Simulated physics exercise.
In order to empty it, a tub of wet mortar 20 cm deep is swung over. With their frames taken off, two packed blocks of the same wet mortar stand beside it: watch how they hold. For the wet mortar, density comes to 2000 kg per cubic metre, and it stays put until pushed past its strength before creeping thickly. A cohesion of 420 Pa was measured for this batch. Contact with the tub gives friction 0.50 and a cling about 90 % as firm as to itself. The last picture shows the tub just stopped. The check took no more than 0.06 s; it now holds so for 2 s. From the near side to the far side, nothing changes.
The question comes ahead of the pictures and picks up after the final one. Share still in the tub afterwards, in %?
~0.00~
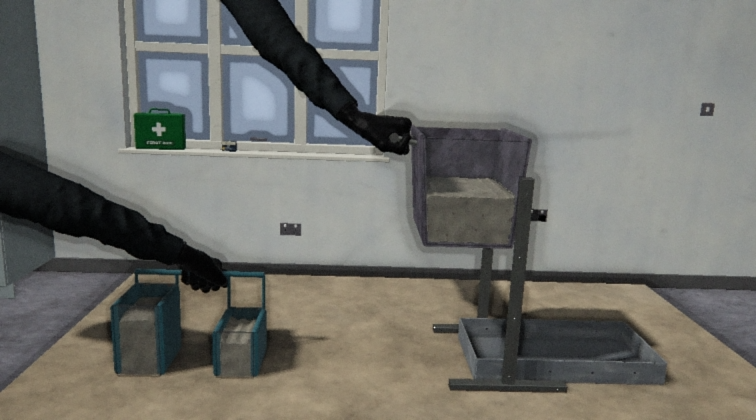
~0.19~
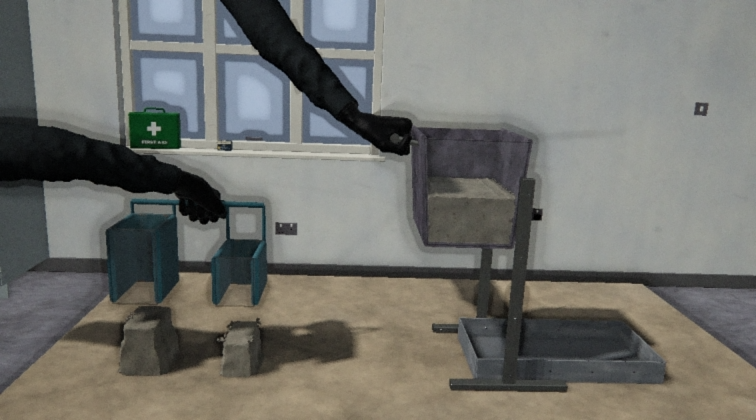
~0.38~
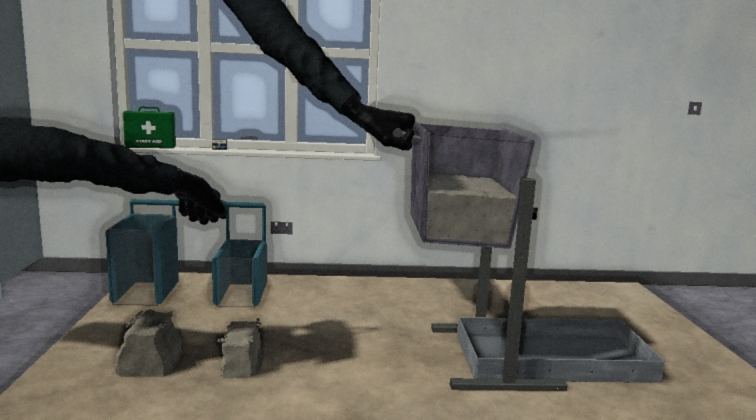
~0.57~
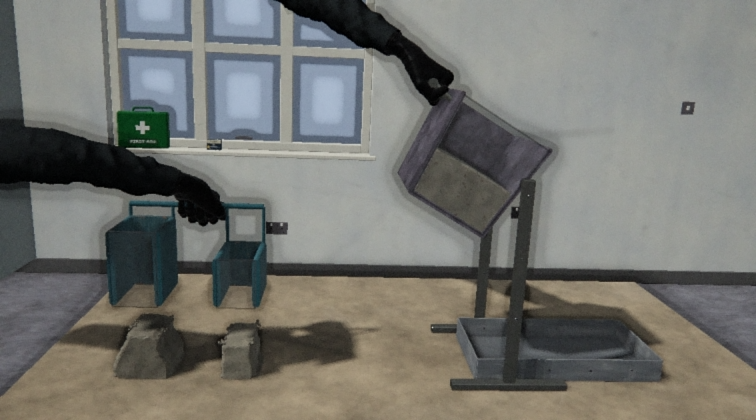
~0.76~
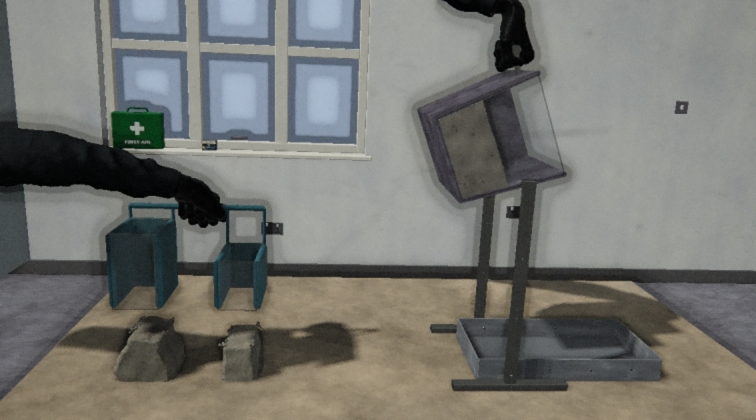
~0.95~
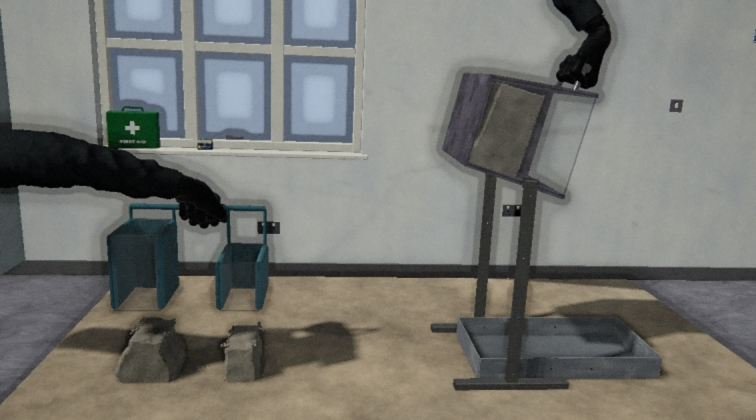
60 %.
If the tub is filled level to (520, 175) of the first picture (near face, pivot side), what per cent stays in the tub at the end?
40 %.
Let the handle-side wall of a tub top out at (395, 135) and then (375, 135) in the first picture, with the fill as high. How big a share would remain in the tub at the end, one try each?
In that order: 45 %, 40 %.
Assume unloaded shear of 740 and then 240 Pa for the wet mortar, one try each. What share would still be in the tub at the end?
You'd see 65 percent the first time and 45 percent the second.
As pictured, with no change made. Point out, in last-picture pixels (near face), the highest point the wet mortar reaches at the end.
The highest point is near (503, 146) in the last picture.
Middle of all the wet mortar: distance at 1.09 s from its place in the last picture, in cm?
Around 7 centimetres.
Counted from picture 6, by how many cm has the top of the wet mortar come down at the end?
The top ends up some 11 cm below its level in the last picture.
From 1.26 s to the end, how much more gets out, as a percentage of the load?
Roughly 1 percent of the load.
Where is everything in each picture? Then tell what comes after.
The first picture shows handle-side rim at (425, 137), tilt 0 degrees; crest of the wet mortar at (499, 197); block heights 13 cm, 8.1 cm (left to right).
The second picture shows handle-side rim at (427, 138), tilt 0 degrees; crest of the wet mortar at (499, 197); block heights 11 cm, 8.0 cm (left to right).
The third picture shows handle-side rim at (430, 133), tilt 3 degrees; crest of the wet mortar at (437, 192); block heights 10.0 cm, 8.0 cm (left to right).
The fourth picture shows handle-side rim at (466, 95), tilt 30 degrees; crest of the wet mortar at (437, 151); block heights 9.7 cm, 8.0 cm (left to right).
The fifth picture shows handle-side rim at (539, 76), tilt 69 degrees; crest of the wet mortar at (484, 103); block heights 9.6 cm, 8.0 cm (left to right).
The sixth picture shows handle-side rim at (596, 98), tilt 102 degrees; crest of the wet mortar at (507, 85); block heights 9.6 cm, 8.0 cm (left to right).
After 1.09 s, the tub is at 102 degrees and holds 100 %.
After 1.26 s, the tub is at 102 degrees and holds 61 %.
After 1.43 s, the tub is at 102 degrees and holds 60 %.
After 1.60 s, the tub is at 102 degrees and holds 60 %.
After 2.95 s, the tub is at 102 degrees and holds 60 %.
